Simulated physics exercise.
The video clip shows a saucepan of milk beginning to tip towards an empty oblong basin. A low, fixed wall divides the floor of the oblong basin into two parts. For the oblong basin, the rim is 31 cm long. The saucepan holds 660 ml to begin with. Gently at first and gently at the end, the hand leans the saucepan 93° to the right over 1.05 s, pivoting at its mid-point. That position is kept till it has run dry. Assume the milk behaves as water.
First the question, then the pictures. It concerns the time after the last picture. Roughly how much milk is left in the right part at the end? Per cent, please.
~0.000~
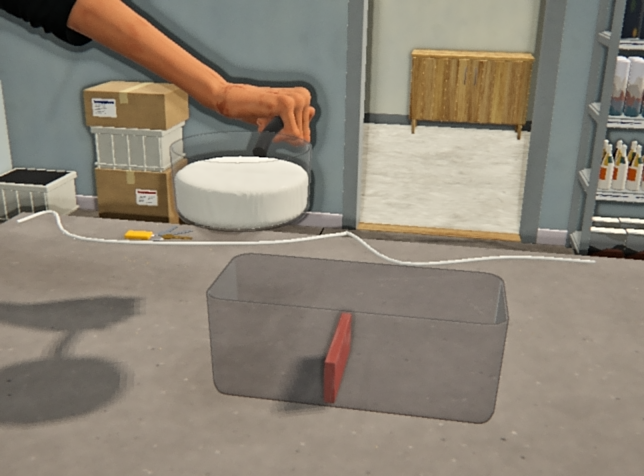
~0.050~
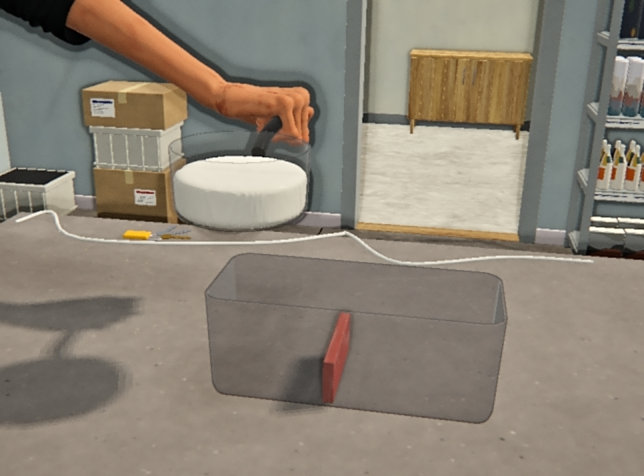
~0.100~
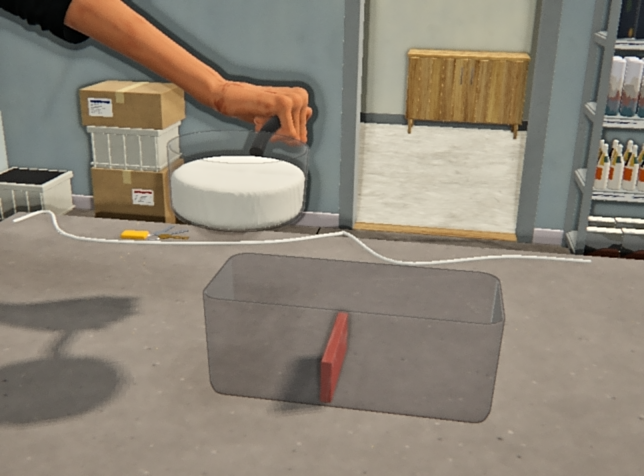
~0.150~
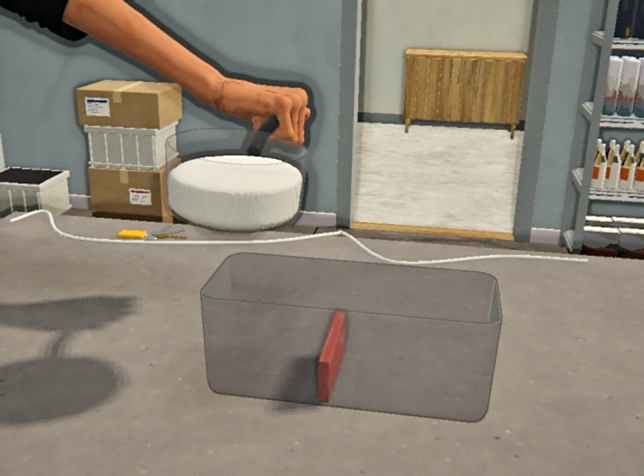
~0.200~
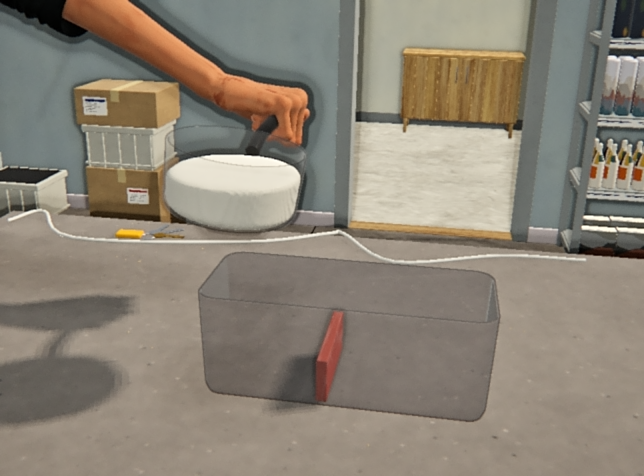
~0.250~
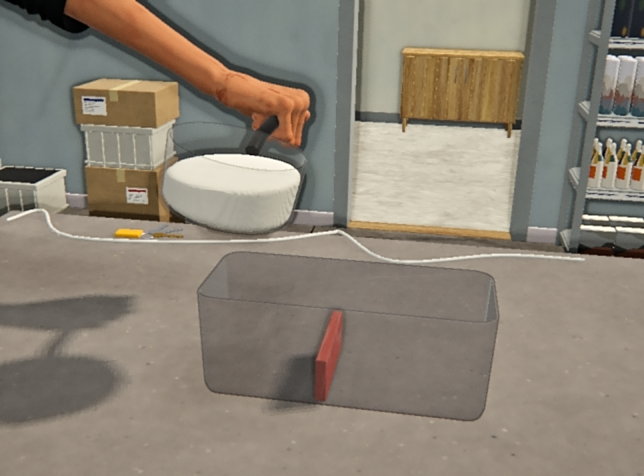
Roughly 63 per cent is left in the right part.
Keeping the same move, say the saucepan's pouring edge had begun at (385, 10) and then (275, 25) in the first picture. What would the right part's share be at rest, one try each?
95 per cent first, 55 per cent second.
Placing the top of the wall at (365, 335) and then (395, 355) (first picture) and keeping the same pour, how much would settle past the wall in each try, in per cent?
Around 20 and 5 percent, in that order.
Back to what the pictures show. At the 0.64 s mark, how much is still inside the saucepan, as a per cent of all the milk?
About 70 percent.
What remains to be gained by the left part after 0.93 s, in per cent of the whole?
I'd put it near 24 percent.
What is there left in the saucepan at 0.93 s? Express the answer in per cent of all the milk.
About 20 per cent.
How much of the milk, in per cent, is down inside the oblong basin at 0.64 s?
6 %, roughly.
After 0.64 s the tilt is 62° and 70 per cent is still to pour, 2 is left of the wall and 4 right of it.
After 0.93 s the tilt is 90° and 20 per cent is still to pour, 12 is left of the wall and 57 right of it.
After 1.23 s the tilt is 93° and 4 per cent is still to pour, 31 is left of the wall and 62 right of it.
After 1.55 s the tilt is 93° and 1 per cent is still to pour, 36 is left of the wall and 63 right of it.
In the end 37 per cent lies left of the wall, 63 right of it and 0 outside.
